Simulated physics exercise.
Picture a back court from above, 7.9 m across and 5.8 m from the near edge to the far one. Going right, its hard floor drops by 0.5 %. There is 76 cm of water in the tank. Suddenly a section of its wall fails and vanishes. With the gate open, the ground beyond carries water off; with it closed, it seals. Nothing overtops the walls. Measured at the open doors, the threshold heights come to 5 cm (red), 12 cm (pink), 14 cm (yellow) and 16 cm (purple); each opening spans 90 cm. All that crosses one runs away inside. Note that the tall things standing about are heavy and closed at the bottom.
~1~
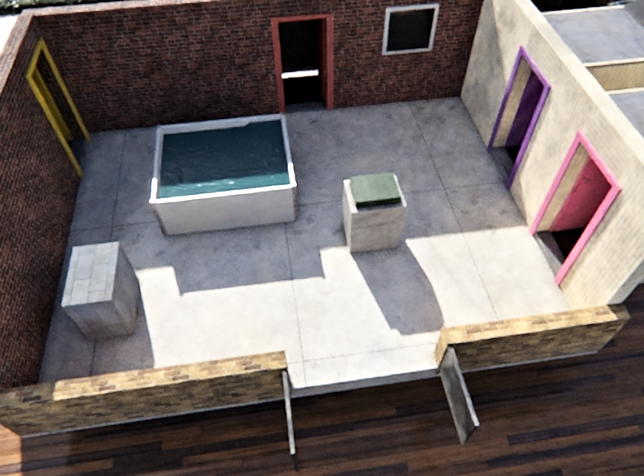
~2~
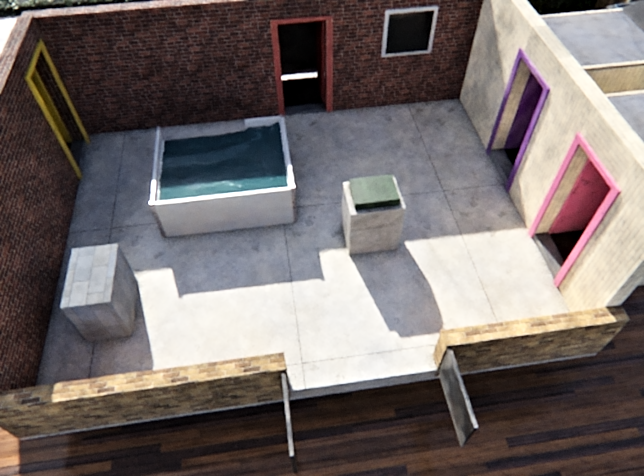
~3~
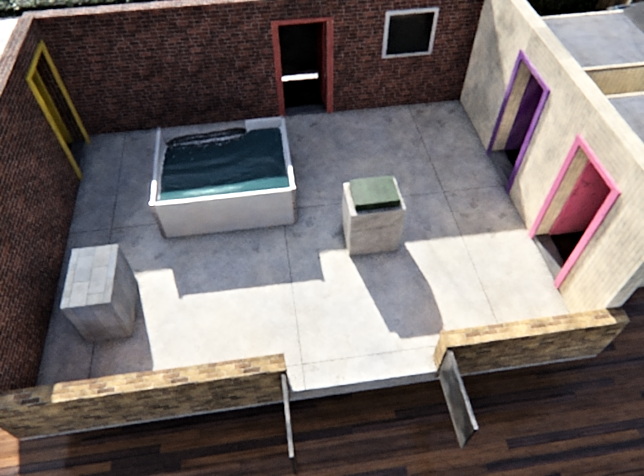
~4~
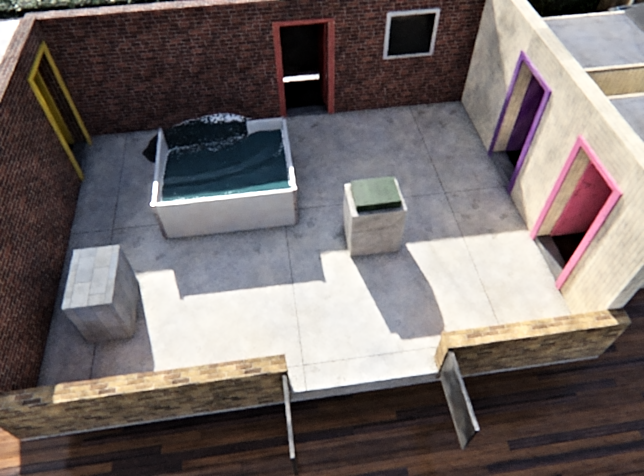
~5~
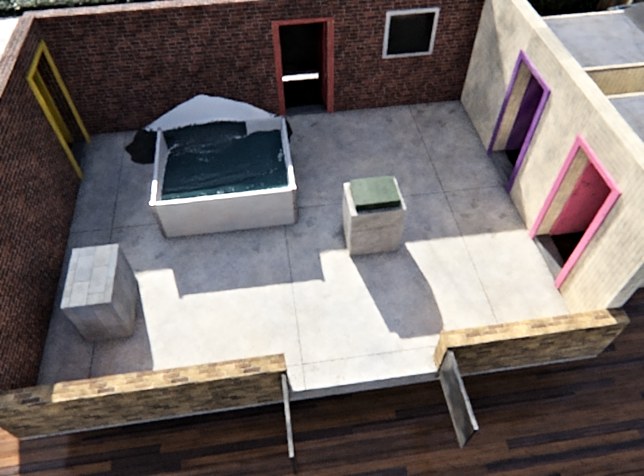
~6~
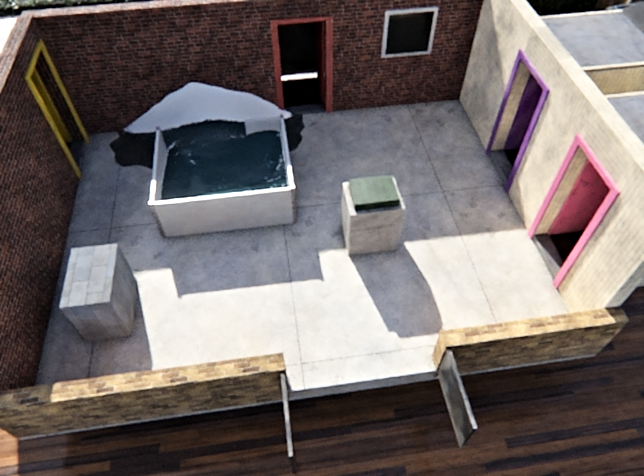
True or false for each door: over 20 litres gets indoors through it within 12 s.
Red door - true, pink door - false, yellow door - true, purple door - false.
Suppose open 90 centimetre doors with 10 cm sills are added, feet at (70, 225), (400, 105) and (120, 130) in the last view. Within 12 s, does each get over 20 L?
In that order: Short of it, short of it, beyond it.
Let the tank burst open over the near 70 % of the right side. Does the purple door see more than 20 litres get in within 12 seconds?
Then: Purple beyond it.
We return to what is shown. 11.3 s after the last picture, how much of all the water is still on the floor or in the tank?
78 %.
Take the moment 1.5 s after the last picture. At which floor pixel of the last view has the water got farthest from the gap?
I'd put it close to (454, 101).
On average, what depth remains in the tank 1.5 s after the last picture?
Roughly 31 centimetres.
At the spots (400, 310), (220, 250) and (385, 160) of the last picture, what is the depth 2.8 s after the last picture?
In that order: 0, 0 and 3 cm.
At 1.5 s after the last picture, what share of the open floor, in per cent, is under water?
35 %.
Then, 0.7 s after the last picture water covers 15 % of the floor and is deepest (56 cm) near (196, 130); red door 11 cm at the sill, 2 L in, pink door not reached, yellow door 30 cm at the sill, 6 L in, purple door not reached.
Then, 1.5 s after the last picture water covers 35 % of the floor and is deepest (46 cm) near (99, 134); red door 10 cm at the sill, 11 L in, pink door not reached, yellow door 38 cm at the sill, 130 L in, purple door not reached.
Then, 2.8 s after the last picture water covers 55 % of the floor and is deepest (26 cm) near (85, 158); red door 9 cm at the sill, 22 L in, pink door not reached, yellow door 25 cm at the sill, 277 L in, purple door 18 cm at the sill, 0 L in.
Then, 6.3 s after the last picture water covers 90 % of the floor and is deepest (13 cm) near (30, 410); red door 5 cm at the sill, 34 L in, pink door 5 cm at the sill, 0 L in, yellow door 11 cm at the sill, 318 L in, purple door 8 cm at the sill, 1 L in.
Then, 11.3 s after the last picture water covers 95 % of the floor and is deepest (12 cm) near (494, 181); red door 3 cm at the sill, 34 L in, pink door 11 cm at the sill, 0 L in, yellow door 5 cm at the sill, 318 L in, purple door 7 cm at the sill, 1 L in.
